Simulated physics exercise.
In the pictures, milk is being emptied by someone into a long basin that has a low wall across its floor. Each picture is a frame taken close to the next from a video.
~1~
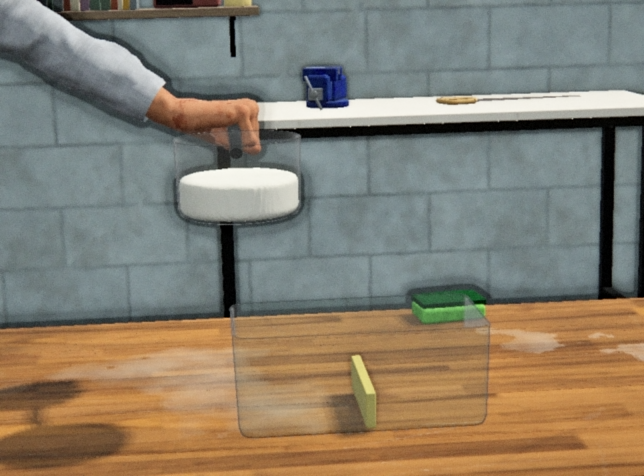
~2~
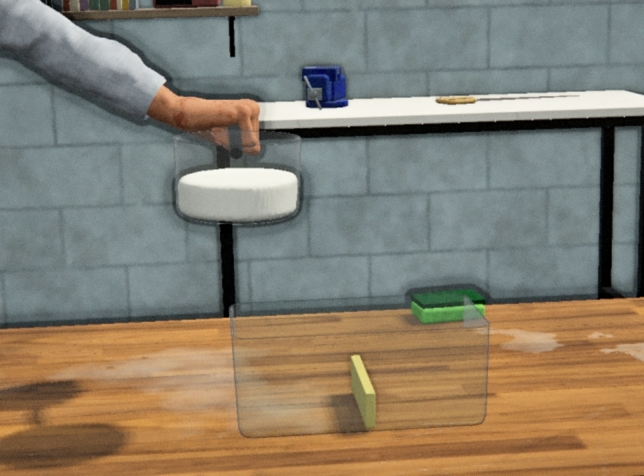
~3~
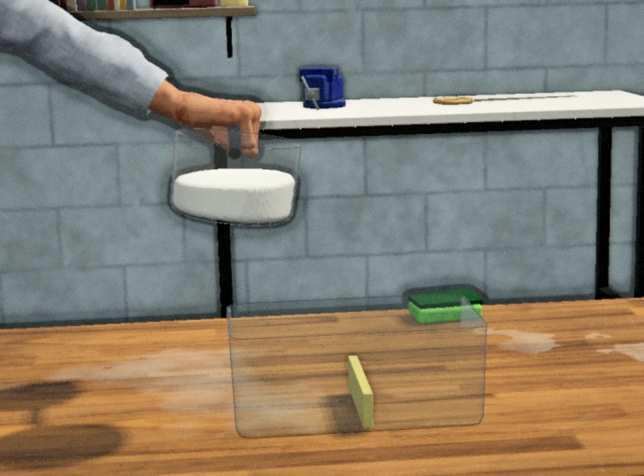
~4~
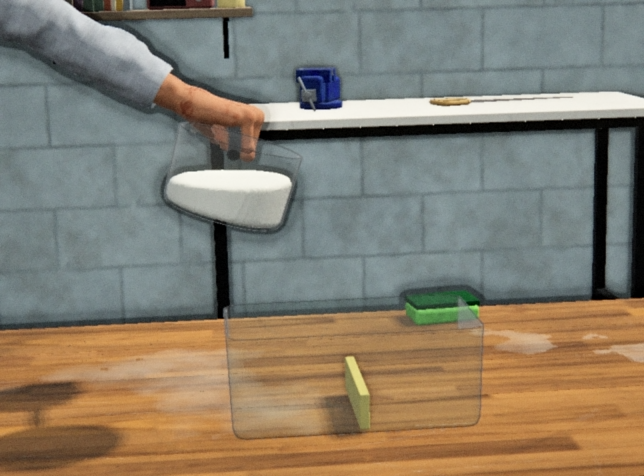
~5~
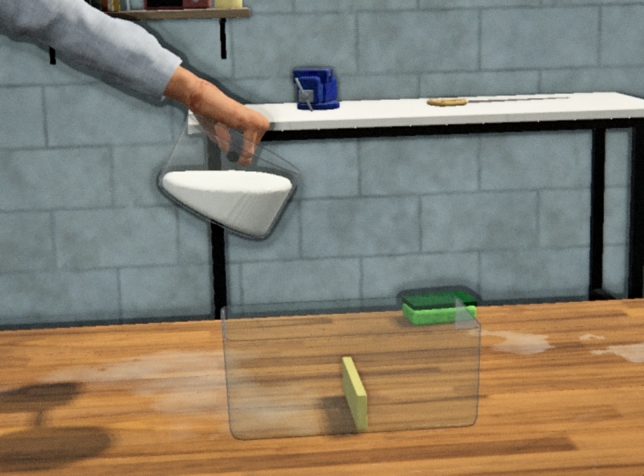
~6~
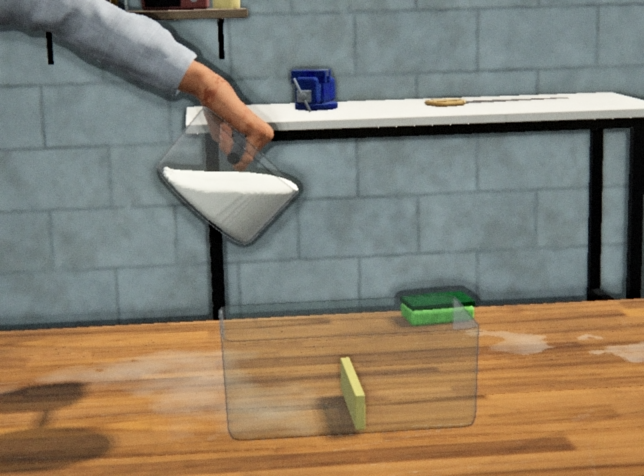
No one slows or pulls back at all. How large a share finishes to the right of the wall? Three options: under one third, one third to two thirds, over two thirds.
Answer: Under one third.
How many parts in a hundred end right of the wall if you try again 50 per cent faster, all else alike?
Close to 15 in a hundred.
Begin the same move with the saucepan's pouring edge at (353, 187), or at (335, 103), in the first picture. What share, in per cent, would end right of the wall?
Roughly 70 percent on the first try and 80 percent on the second.
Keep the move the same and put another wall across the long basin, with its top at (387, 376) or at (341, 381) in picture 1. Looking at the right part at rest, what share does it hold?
Around 5 percent in try one and around 55 percent in try two.
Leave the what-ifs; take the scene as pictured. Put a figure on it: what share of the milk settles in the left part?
Roughly 75 percent of it.
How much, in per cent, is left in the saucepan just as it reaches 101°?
Around 35 in a hundred has not poured out yet.
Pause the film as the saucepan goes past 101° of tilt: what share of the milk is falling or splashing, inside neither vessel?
It's close to 40 %.
A moment on, the saucepan is tipped right over and 34 per cent is still to pour, 15 is left of the wall and 9 right of it.
Next, the saucepan is tipped right over and 5 per cent is still to pour, 62 is left of the wall and 21 right of it.
Then the saucepan is tipped right over and 0 per cent is still to pour, 75 is left of the wall and 22 right of it.
Later the saucepan is tipped right over and 0 per cent is still to pour, 75 is left of the wall and 23 right of it.
At rest 75 per cent lies left of the wall, 23 right of it and 2 outside.
